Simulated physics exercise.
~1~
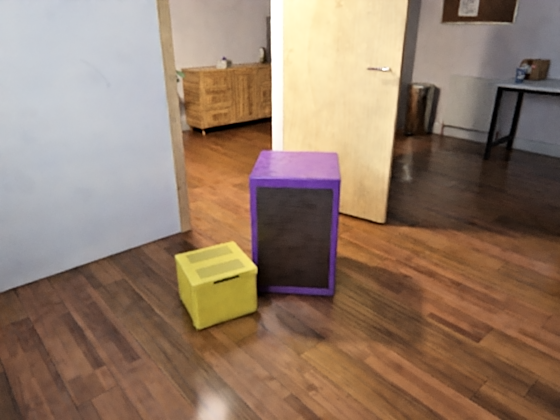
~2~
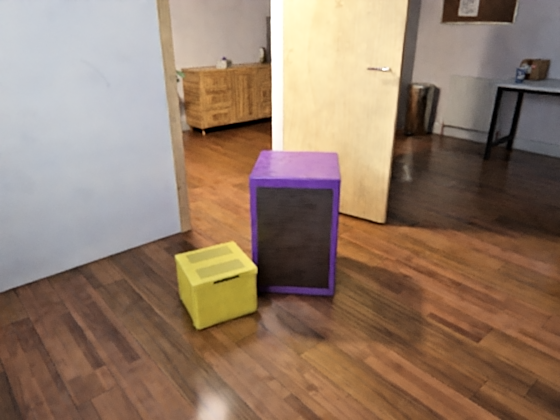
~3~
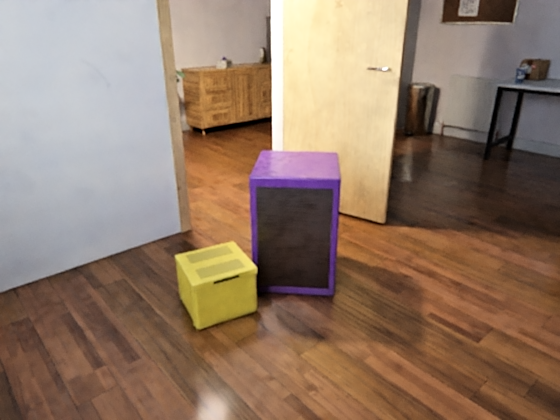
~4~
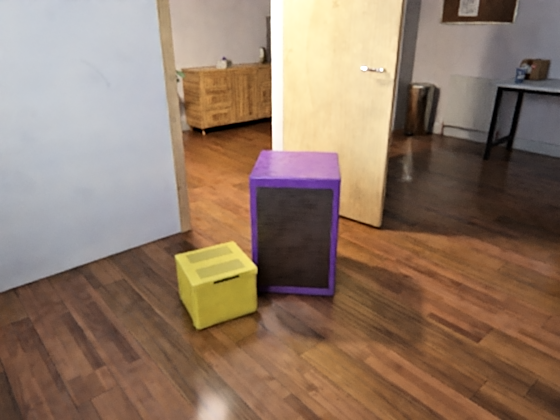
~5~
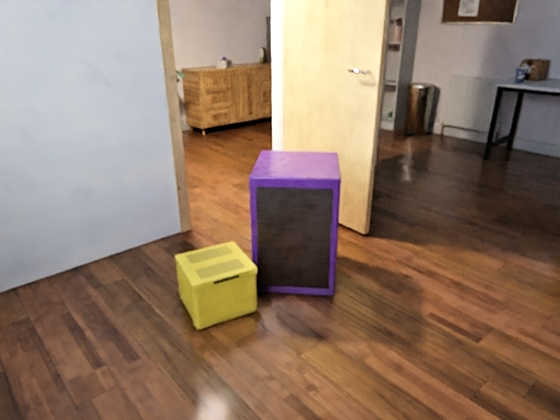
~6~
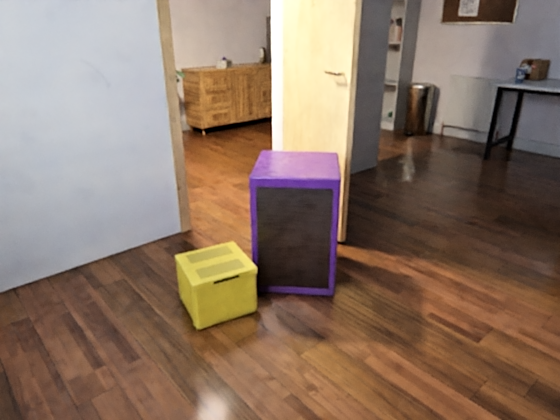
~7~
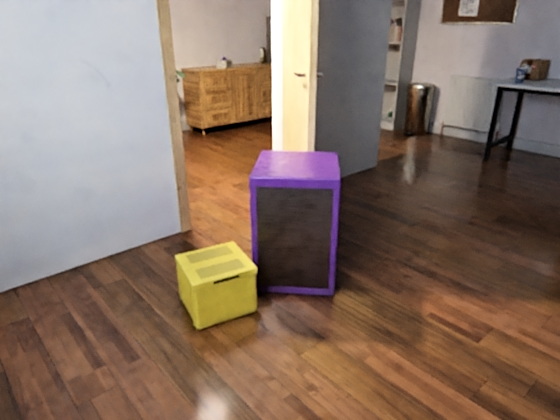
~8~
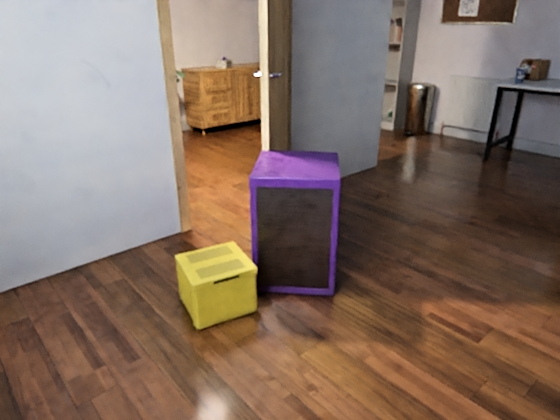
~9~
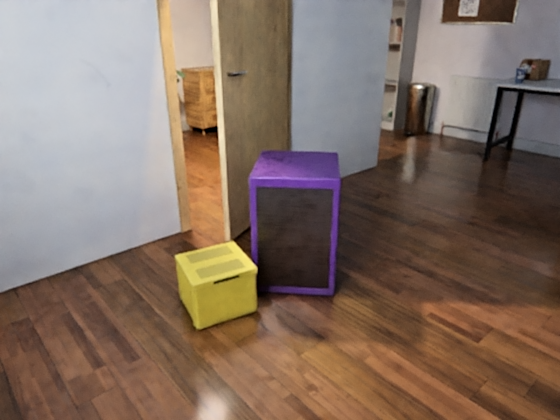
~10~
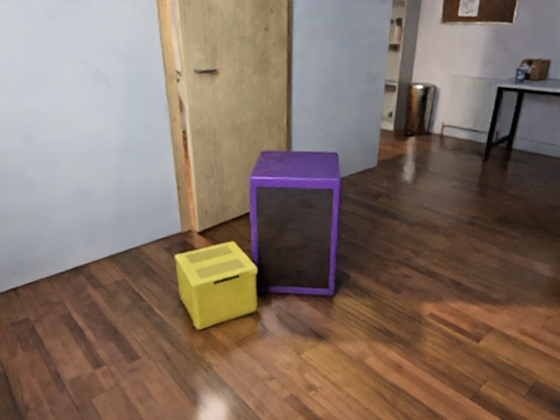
Wood-floored room with an open door swinging leftward past a purple appliance and yellow tote, both unmoved, until it closes.
